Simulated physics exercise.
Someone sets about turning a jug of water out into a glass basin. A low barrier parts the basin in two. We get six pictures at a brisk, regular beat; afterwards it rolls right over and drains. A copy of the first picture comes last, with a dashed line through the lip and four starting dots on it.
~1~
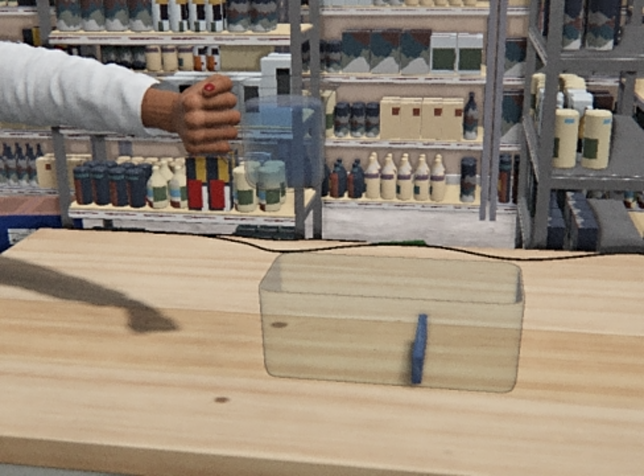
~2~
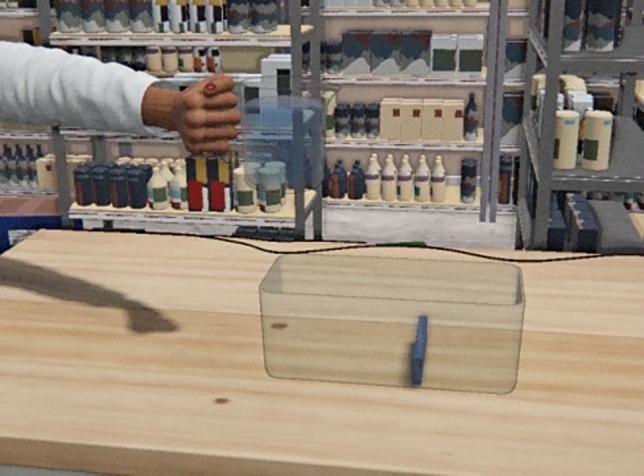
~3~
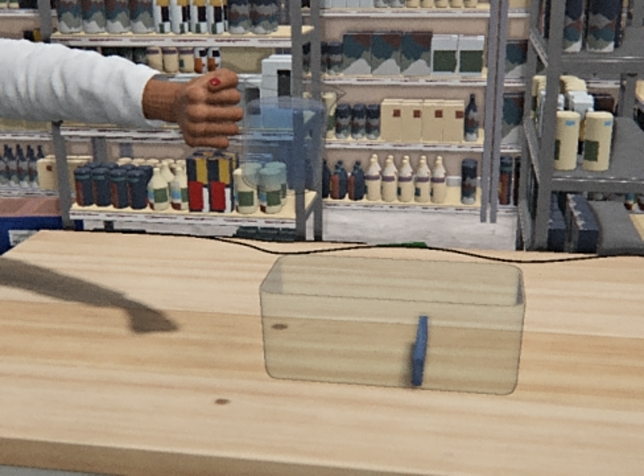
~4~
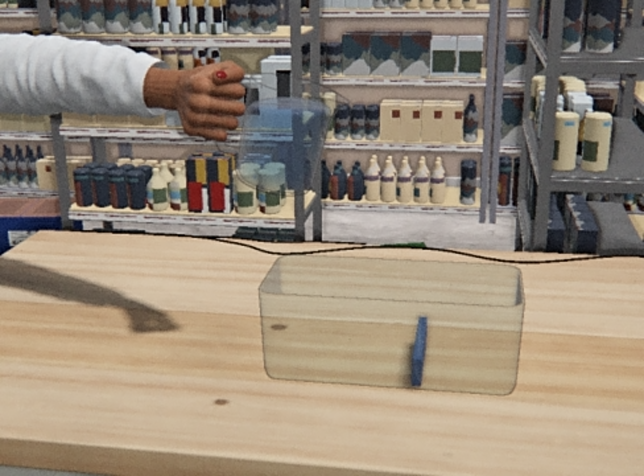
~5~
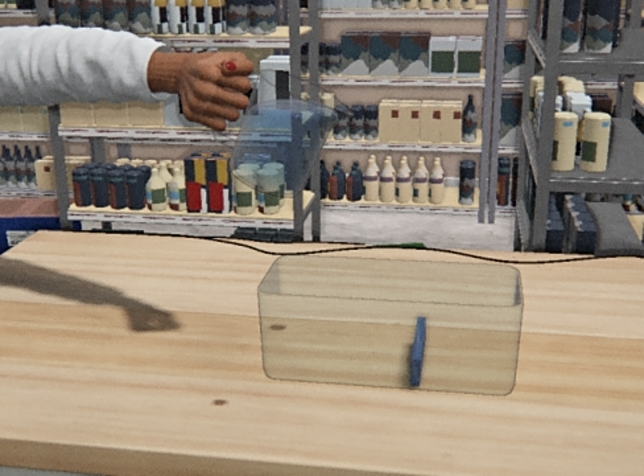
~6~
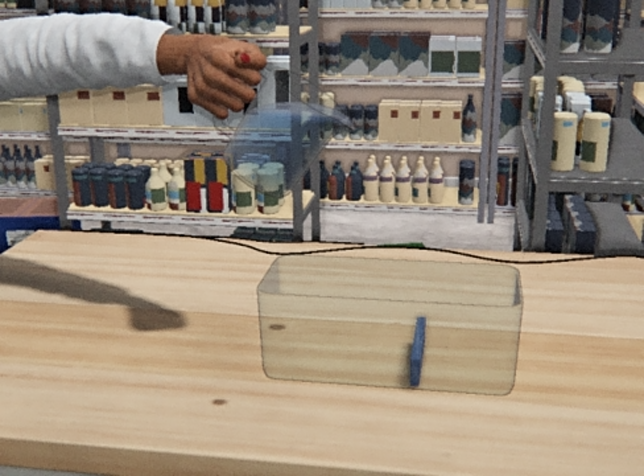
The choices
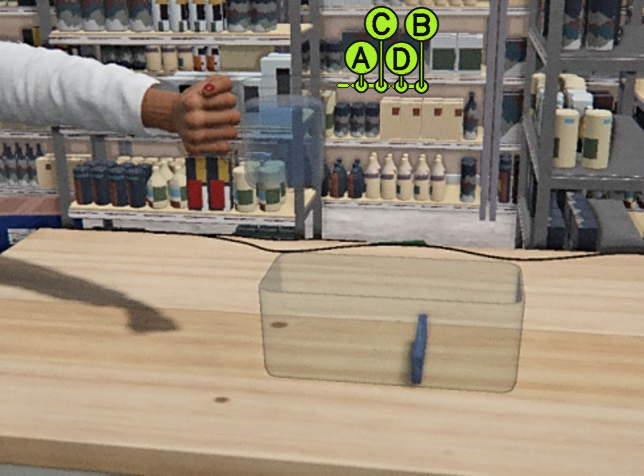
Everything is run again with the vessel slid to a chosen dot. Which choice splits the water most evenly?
Best: A.
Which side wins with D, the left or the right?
More ends on the right.
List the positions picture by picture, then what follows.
In the first frame, upright, lip at (339, 85); basin from (265, 373) to (516, 390); top of the wall at (420, 334); nothing has left yet.
In the second frame, upright, lip at (340, 88); nothing has left yet.
In the third frame, tipped about 6°, lip at (344, 93); nothing has left yet.
In the fourth frame, tipped about 13°, lip at (348, 102); nothing has left yet.
In the fifth frame, tipped about 23°, lip at (352, 114); nothing has left yet.
In the sixth frame, tipped about 34°, lip at (355, 128); nothing has left yet.
On the marked copy, A at (361, 85); B at (421, 86); C at (381, 85); D at (401, 86).
For place A, about 55 % ends left of the wall and 43 % right of it.
For place B, about 32 % ends left of the wall and 60 % right of it; 8 % is lost outside.
For place C, about 27 % ends left of the wall and 69 % right of it; 4 % is lost outside.
For place D, about 17 % ends left of the wall and 78 % right of it; 4 % is lost outside.
